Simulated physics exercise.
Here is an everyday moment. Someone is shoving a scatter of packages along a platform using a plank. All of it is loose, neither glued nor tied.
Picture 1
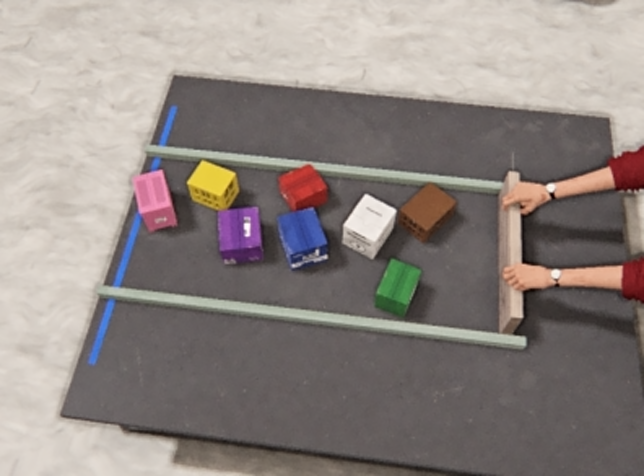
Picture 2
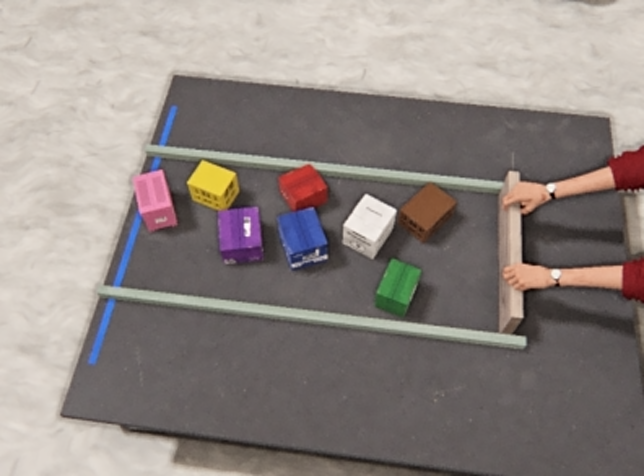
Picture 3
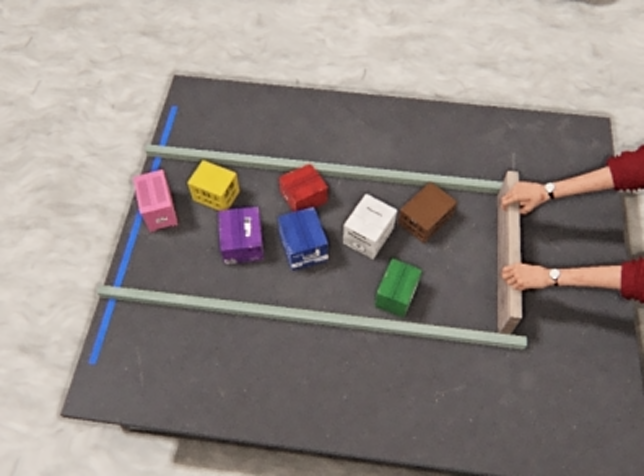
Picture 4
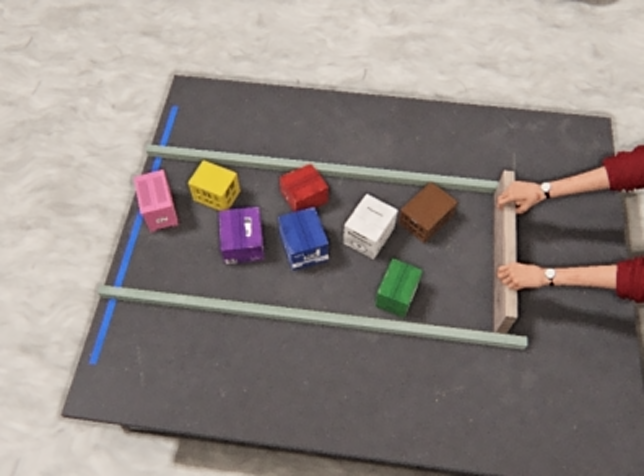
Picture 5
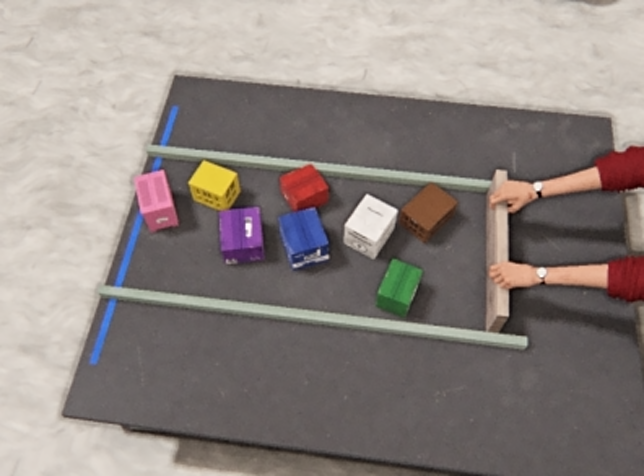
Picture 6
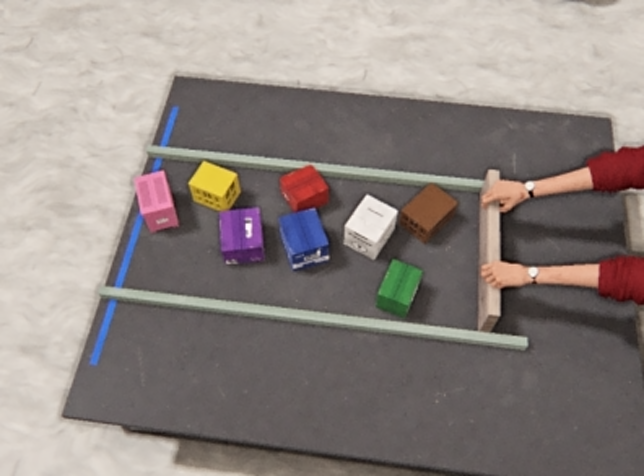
Two hands sliding a plank slowly leftward between pale rails on a dark platform, the scattered colourful packages ahead staying still.
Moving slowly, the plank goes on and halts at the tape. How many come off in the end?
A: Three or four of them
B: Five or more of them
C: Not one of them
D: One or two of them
Five or more of them.
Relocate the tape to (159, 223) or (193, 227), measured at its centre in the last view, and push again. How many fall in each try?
5 and 3.
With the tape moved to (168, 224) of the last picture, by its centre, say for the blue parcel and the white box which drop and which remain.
The blue parcel does not stay; as for the white box, it remains in place.
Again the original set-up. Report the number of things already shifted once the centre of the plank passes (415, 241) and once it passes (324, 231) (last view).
Moved so far: 3, then 6.
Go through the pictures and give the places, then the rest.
Pink tote (155, 202); yellow crate (214, 187); purple parcel (241, 236); plank (510, 251); tape (138, 220), in the first picture.
Yellow crate (214, 187); brown crate (427, 213), in the second picture.
Purple parcel (241, 236); green box (398, 288), in the third picture.
Pink tote (156, 201); plank (505, 251), in the fourth picture.
Yellow crate (215, 187); blue parcel (304, 239), in the fifth picture.
Pink tote (157, 202); yellow crate (215, 188); purple parcel (242, 236); plank (489, 249); tape (139, 221), in the sixth picture.
Soon after, none off yet; pink tote at rest near (157, 202); yellow crate at rest near (215, 188); purple parcel at rest near (242, 236).
After that, none off yet; pink tote at rest near (157, 202); yellow crate displaced a little near (203, 186); purple parcel displaced about its own width near (194, 226).
And then, one off so far; pink tote off the edge near (94, 244); yellow crate tilting a little near (122, 180); purple parcel tilting a little near (108, 218).
In the end, the number that fall off is five or more; gone, brown crate, green box, white box, blue parcel, red parcel, purple parcel, yellow crate and pink tote.
